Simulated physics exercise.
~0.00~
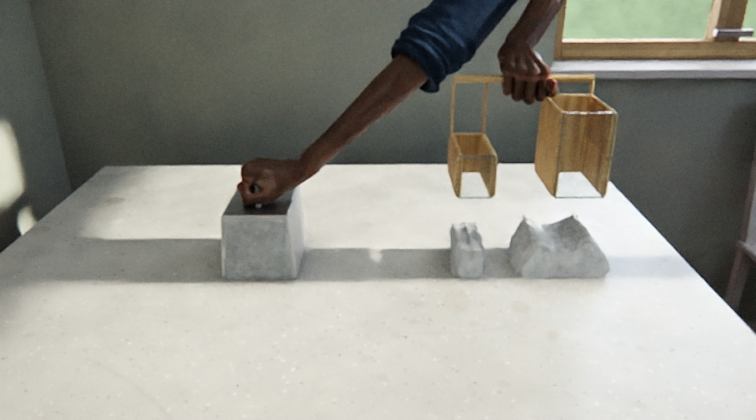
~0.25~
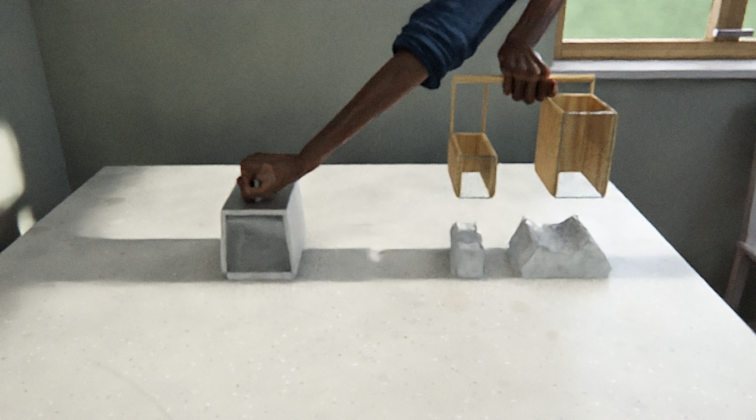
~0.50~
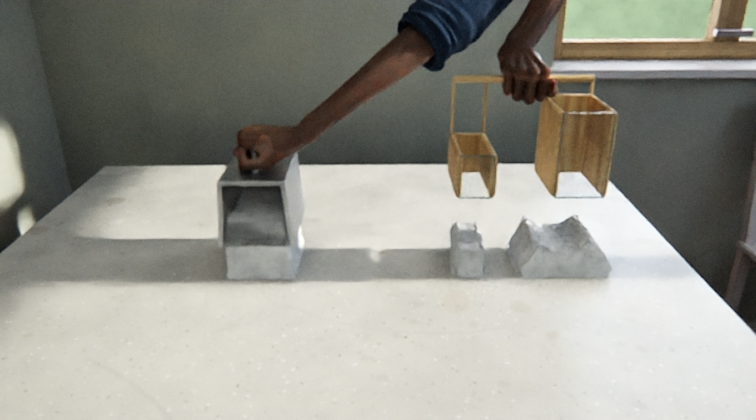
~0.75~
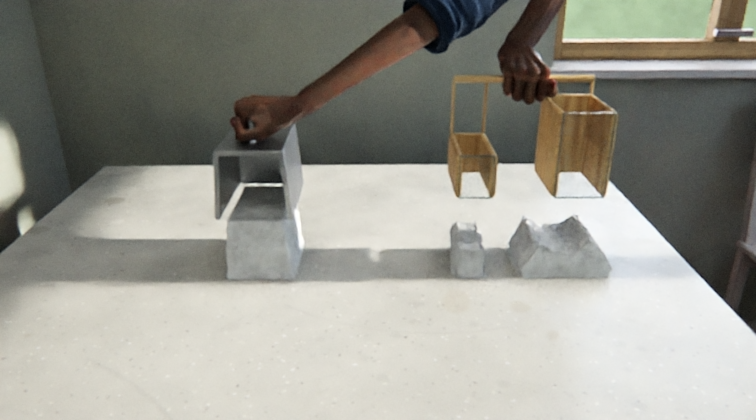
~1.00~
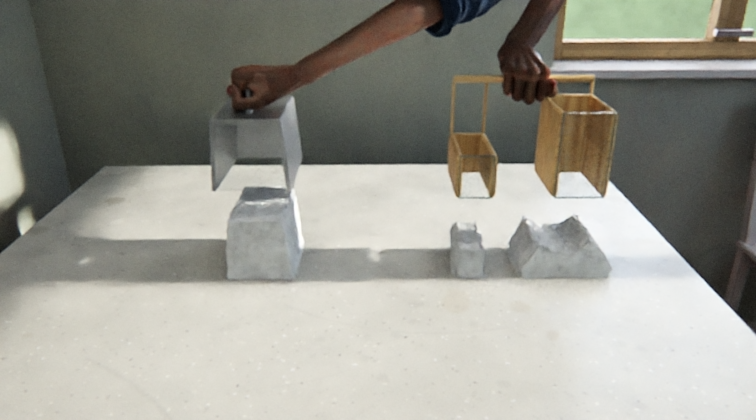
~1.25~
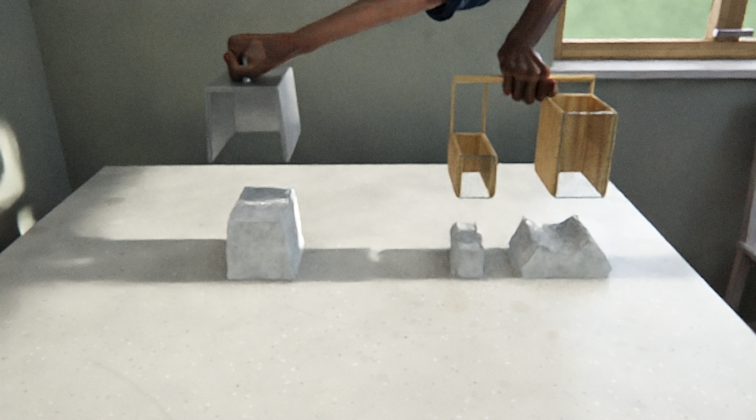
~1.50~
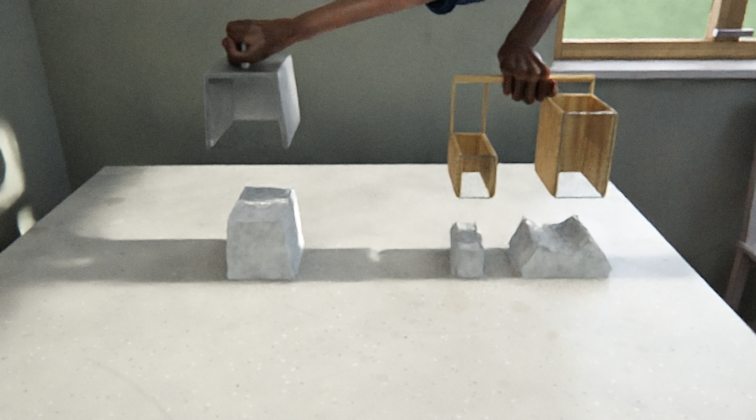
A grey tin was pulled straight up off a block of packed snow by a hand on the left, while another hand held two wooden moulds above two smaller lumps, and the block stayed standing on the pale table, almost whole, beneath the raised tin.
